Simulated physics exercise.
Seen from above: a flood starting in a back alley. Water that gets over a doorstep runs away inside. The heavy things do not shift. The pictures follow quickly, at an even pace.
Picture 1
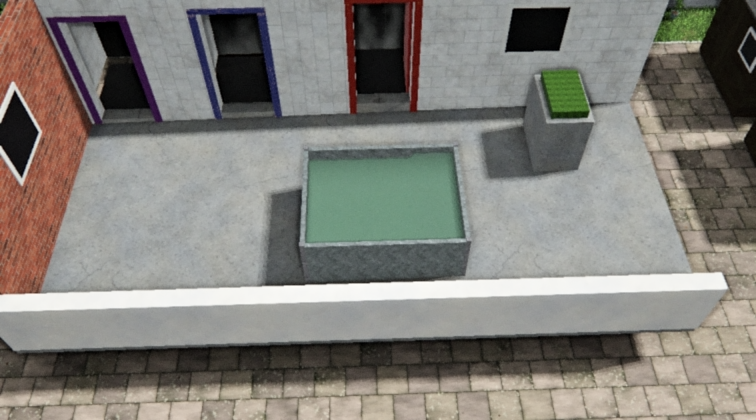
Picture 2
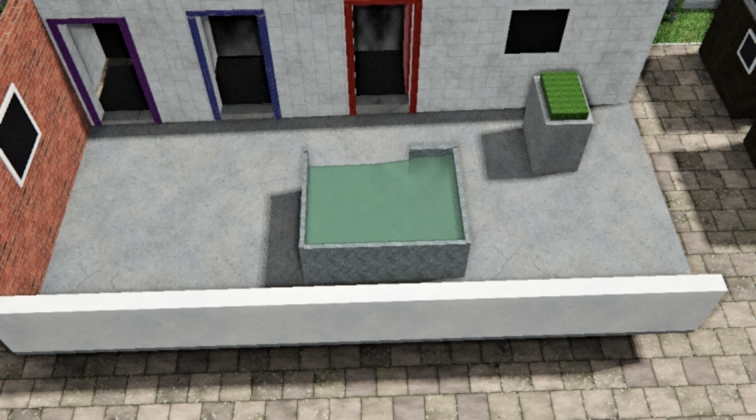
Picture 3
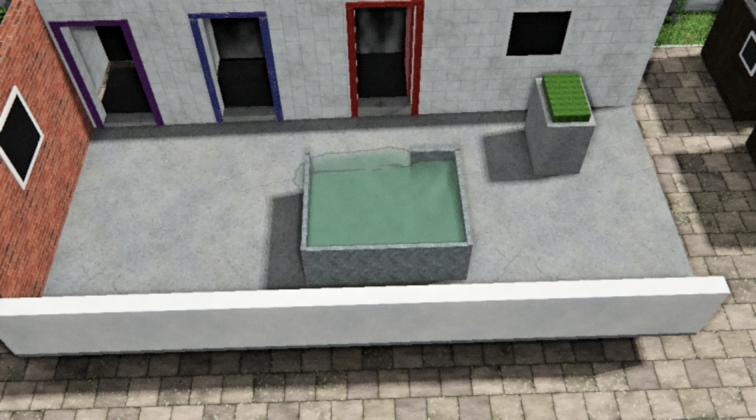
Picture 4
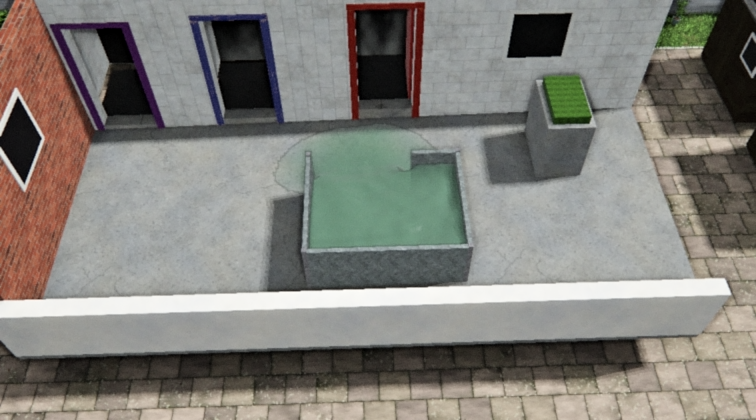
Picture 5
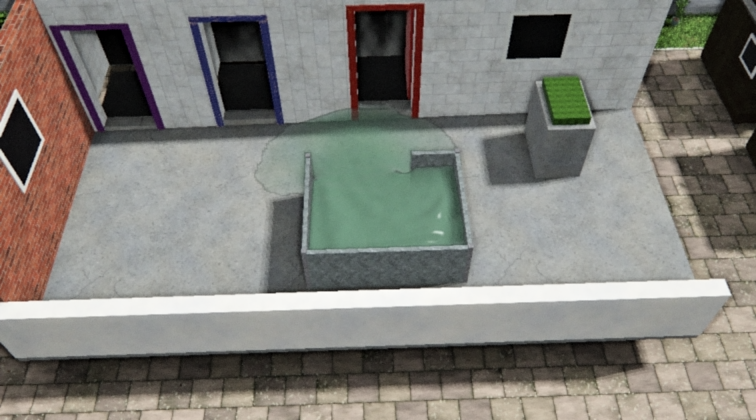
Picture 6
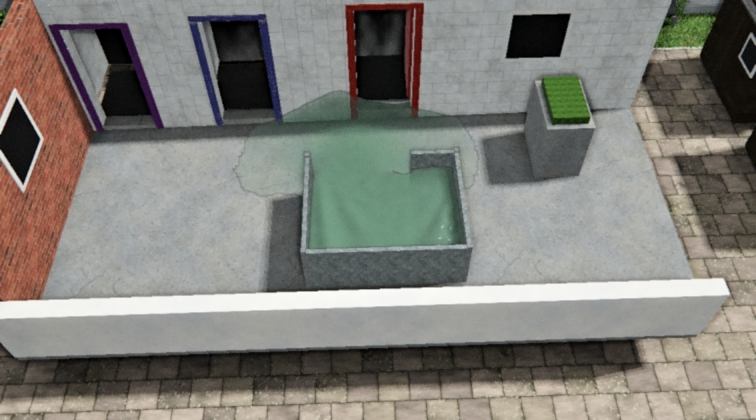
A walled tank of green water sat still in a paved yard before part of its far wall vanished, and water poured through the gap, spreading across the ground toward the blue and red doorways.
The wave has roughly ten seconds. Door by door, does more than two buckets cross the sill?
One by one: The blue door floods; the red door floods; the purple door floods.
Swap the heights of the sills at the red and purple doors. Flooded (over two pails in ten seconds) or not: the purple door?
Purple stays under.
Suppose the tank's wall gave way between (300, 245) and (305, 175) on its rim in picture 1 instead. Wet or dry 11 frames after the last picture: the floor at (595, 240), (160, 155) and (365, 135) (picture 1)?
In turn: Free of water, under water, dry.
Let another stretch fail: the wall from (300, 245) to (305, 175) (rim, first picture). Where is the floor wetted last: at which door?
That is the one in red.
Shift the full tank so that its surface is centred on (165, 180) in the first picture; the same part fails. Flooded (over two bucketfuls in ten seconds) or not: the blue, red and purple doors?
Then: Blue goes over; red lets less in; purple floods.
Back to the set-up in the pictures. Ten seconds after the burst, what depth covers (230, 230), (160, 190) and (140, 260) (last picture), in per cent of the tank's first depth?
In that order: 10, 6 and 10 per cent.
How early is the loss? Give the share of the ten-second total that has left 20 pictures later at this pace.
Near 55 in a hundred.
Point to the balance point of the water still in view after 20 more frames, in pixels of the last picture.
Roughly at (309, 186).
A moment on, water covers 25 % of the floor; the blue door under two buckets in, the red door far over two buckets in, the purple door not reached.
Next, water covers 40 % of the floor; the blue door over two buckets in, the red door far over two buckets in, the purple door wet at the sill, nothing in.
Then, water covers 65 % of the floor; the blue door over two buckets in, the red door far over two buckets in, the purple door over two buckets in.
Later, water covers 85 % of the floor; the blue door over two buckets in, the red door far over two buckets in, the purple door far over two buckets in.
In the end, water covers 95 % of the floor; the blue door over two buckets in, the red door far over two buckets in, the purple door far over two buckets in.
